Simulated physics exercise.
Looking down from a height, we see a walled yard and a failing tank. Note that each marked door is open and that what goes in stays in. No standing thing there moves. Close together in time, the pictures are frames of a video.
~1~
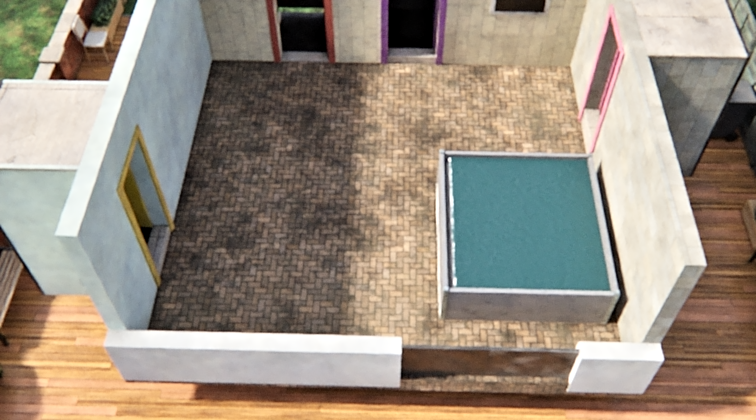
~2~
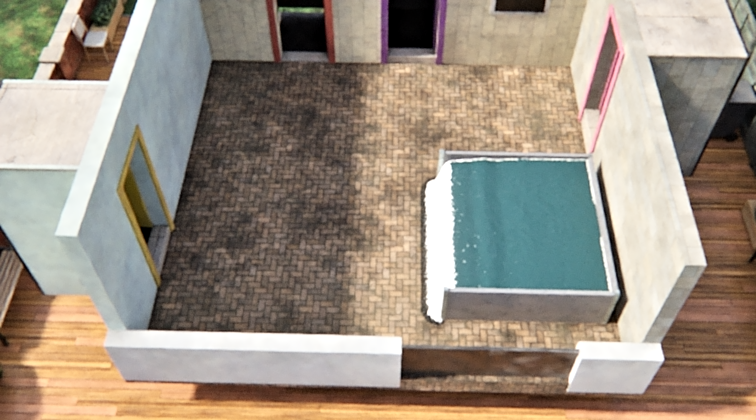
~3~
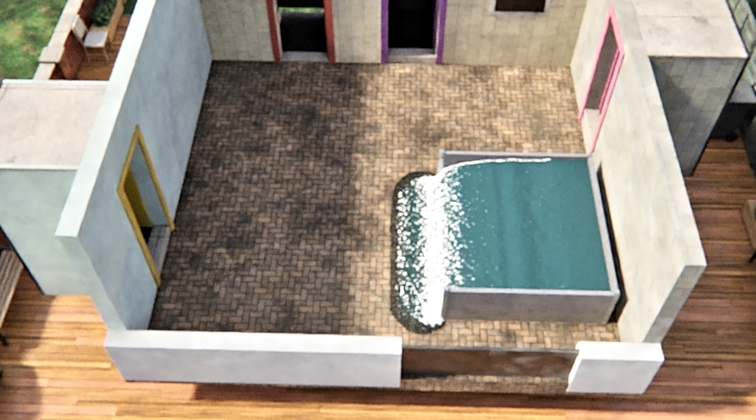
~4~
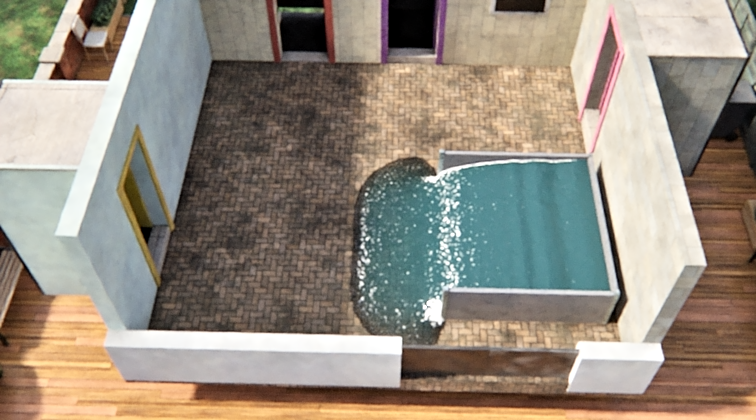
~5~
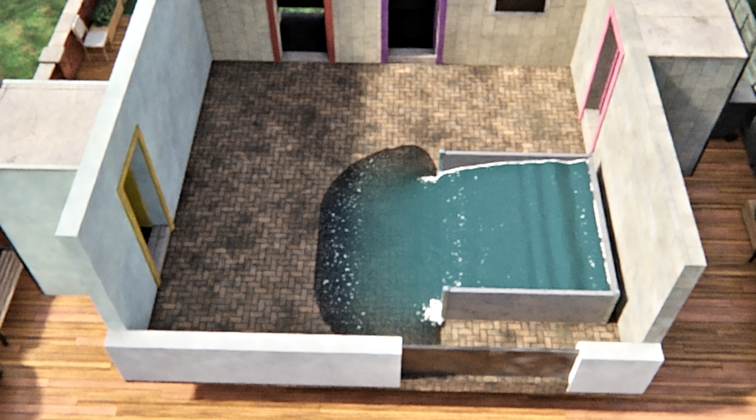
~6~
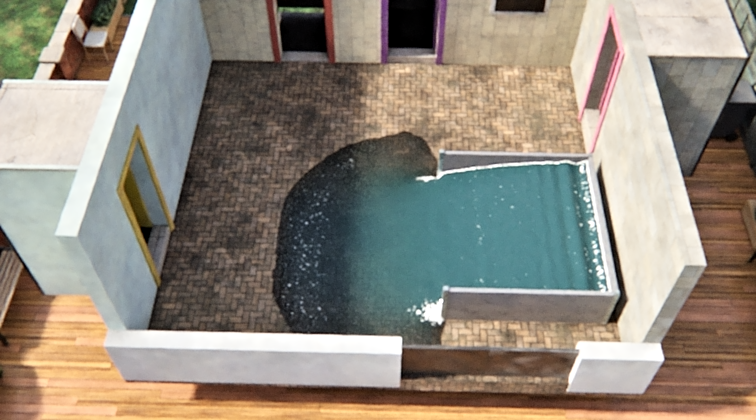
Teal water pouring from the open left side of a rectangular tank and spreading leftward across a walled, brick-paved yard.
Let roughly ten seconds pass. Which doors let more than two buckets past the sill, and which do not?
The yellow door will top two buckets; the purple door will not top two buckets; the pink door will not top two buckets; the red door will top two buckets.
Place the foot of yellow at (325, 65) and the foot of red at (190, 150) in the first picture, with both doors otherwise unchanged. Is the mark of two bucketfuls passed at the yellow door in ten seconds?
As I see it, the yellow door comes in lower.
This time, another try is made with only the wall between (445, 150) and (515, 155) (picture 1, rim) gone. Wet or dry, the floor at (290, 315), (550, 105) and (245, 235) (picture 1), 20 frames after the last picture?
Result, in sequence: Spared by the spill, sodden, spared by the spill.
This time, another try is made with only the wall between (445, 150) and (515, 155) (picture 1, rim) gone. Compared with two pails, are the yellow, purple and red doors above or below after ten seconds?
Yellow door: Falls short; purple door: Crosses the line; red door: Crosses the line.
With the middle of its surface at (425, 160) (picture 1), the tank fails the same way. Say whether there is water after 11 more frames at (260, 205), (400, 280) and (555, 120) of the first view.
Soaked, parched, parched.
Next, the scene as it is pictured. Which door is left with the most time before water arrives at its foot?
Result: The pink-painted one.
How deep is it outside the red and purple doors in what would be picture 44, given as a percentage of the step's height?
Some 390 percent and then some 60 percent.
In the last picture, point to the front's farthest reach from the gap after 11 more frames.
The flood front should get to about (205, 94).
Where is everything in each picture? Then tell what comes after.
In the first picture, still water in the open tank at (522, 221).
In the second picture, the front is at (435, 318), out from the gap at (443, 238).
In the third picture, the front is at (410, 325), out from the gap at (443, 239).
In the fourth picture, water pours out at (443, 240) and has run to a hidden place.
In the fifth picture, water pours out at (443, 240) and has run to a hidden place.
In the sixth picture, the front is at (280, 293), out from the gap at (443, 240).
A moment on, water covers 50 % of the floor; the yellow door under two buckets in, the purple door not reached, the pink door not reached, the red door not reached.
Next, water covers 60 % of the floor; the yellow door over two buckets in, the purple door not reached, the pink door not reached, the red door not reached.
Then, water covers 65 % of the floor; the yellow door far over two buckets in, the purple door not reached, the pink door not reached, the red door wet at the sill, nothing in.
Later, water covers 85 % of the floor; the yellow door far over two buckets in, the purple door wet at the sill, nothing in, the pink door not reached, the red door over two buckets in.
In the end, water covers 100 % of the floor; the yellow door far over two buckets in, the purple door wet at the sill, nothing in, the pink door wet at the sill, nothing in, the red door far over two buckets in.
